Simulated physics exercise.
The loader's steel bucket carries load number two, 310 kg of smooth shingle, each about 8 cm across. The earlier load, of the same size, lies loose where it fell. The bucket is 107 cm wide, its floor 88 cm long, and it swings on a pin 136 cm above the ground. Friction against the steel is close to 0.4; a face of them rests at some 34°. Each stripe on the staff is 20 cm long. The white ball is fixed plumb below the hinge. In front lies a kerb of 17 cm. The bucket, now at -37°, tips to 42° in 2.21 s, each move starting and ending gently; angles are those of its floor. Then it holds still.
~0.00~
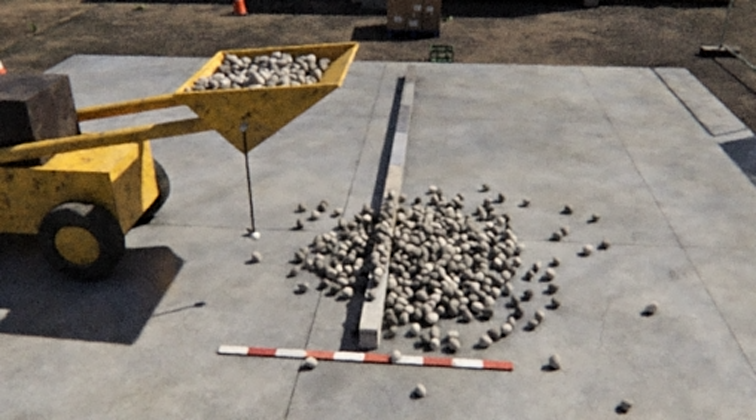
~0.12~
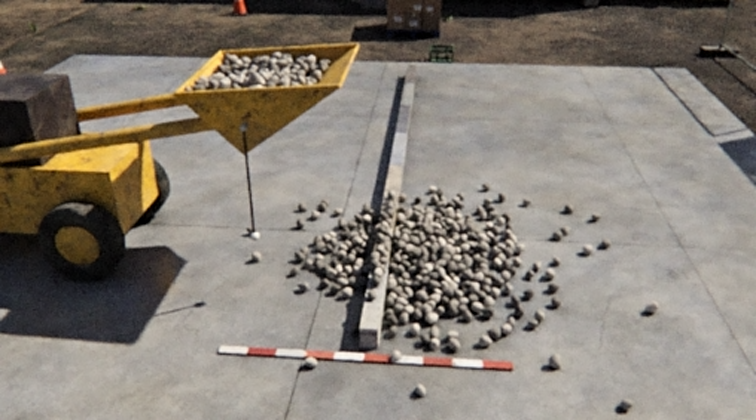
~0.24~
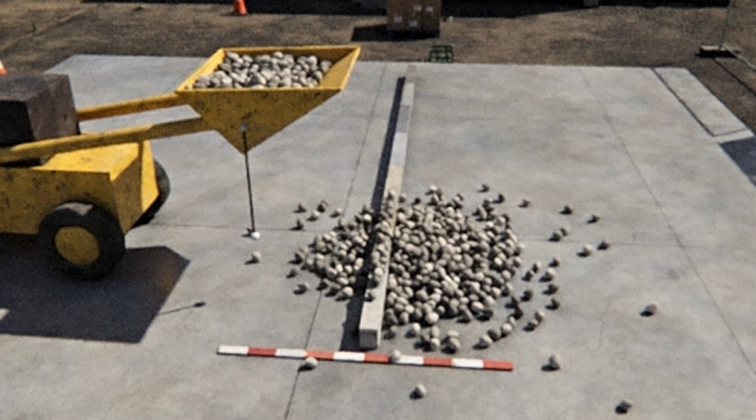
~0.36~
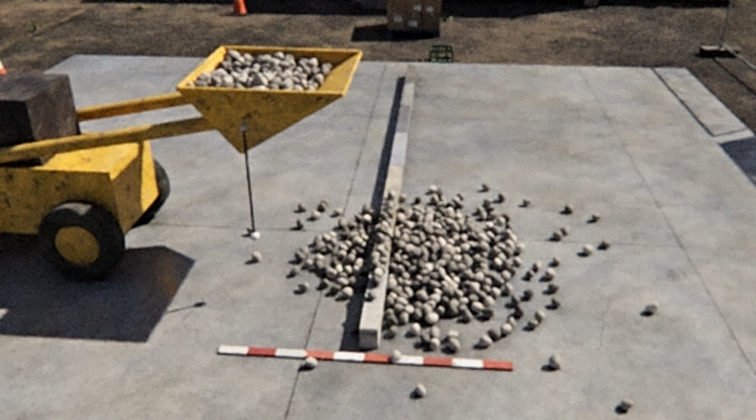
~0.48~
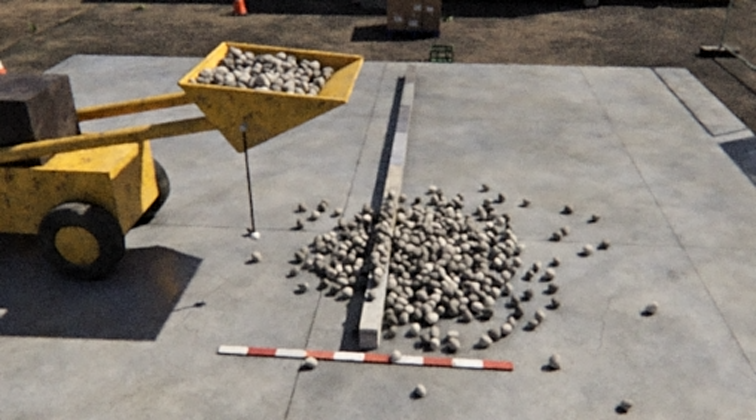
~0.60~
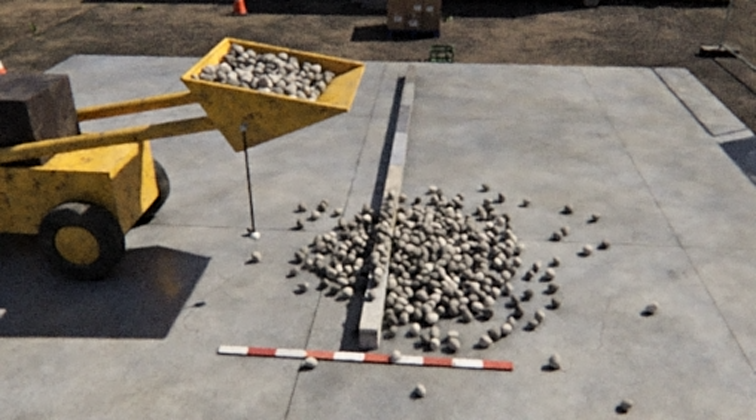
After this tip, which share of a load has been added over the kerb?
Close to 40 parts in a hundred.
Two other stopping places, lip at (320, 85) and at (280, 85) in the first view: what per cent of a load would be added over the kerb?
About 20 and 0 per cent.
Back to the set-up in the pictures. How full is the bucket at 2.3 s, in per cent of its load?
It holds some 10 per cent.
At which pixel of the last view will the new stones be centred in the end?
Near (371, 245).
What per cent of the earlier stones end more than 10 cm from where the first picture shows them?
About 10 per cent.
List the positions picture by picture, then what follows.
The bucket is at -37°, its lip at (339, 85); the top of the load is at (271, 64). The earlier load is highest near (381, 243), 22 cm above ground level, 21 % on this side of the kerb, 79 % over the kerb, in the first picture.
Lip at (340, 86), floor tilted -36°, highest stones at (271, 64); the stones move at 0.0 m/s on average, in the second picture.
The bucket is at -34°, its lip at (341, 90); the top of the load is at (272, 64); the stones move at 0.1 m/s on average, in the third picture.
Lip at (343, 95), floor tilted -31°, highest stones at (253, 62); the stones move at 0.1 m/s on average, in the fourth picture.
The bucket is at -27°, its lip at (346, 102); the top of the load is at (244, 59); the stones move at 0.1 m/s on average, in the fifth picture.
Lip at (348, 110), floor tilted -23°, highest stones at (238, 55); the stones move at 0.1 m/s on average, in the sixth picture.
After 1.7 s the floor is at 30°; in per cent of one load, 90 in the bucket, 30 on this side of the kerb, 79 over the kerb; the foremost stones are at (592, 255).
After 2.3 s the floor is at 42°; in per cent of one load, 8 in the bucket, 89 on this side of the kerb, 103 over the kerb; the foremost stones are at (592, 255).
After 2.7 s the floor is at 42°; in per cent of one load, 0 in the bucket, 83 on this side of the kerb, 117 over the kerb; the foremost stones are at (592, 255).
After 5.3 s the floor is at 42°; in per cent of one load, 0 in the bucket, 81 on this side of the kerb, 119 over the kerb; the foremost stones are at (592, 255). Net gain over the kerb, 40.
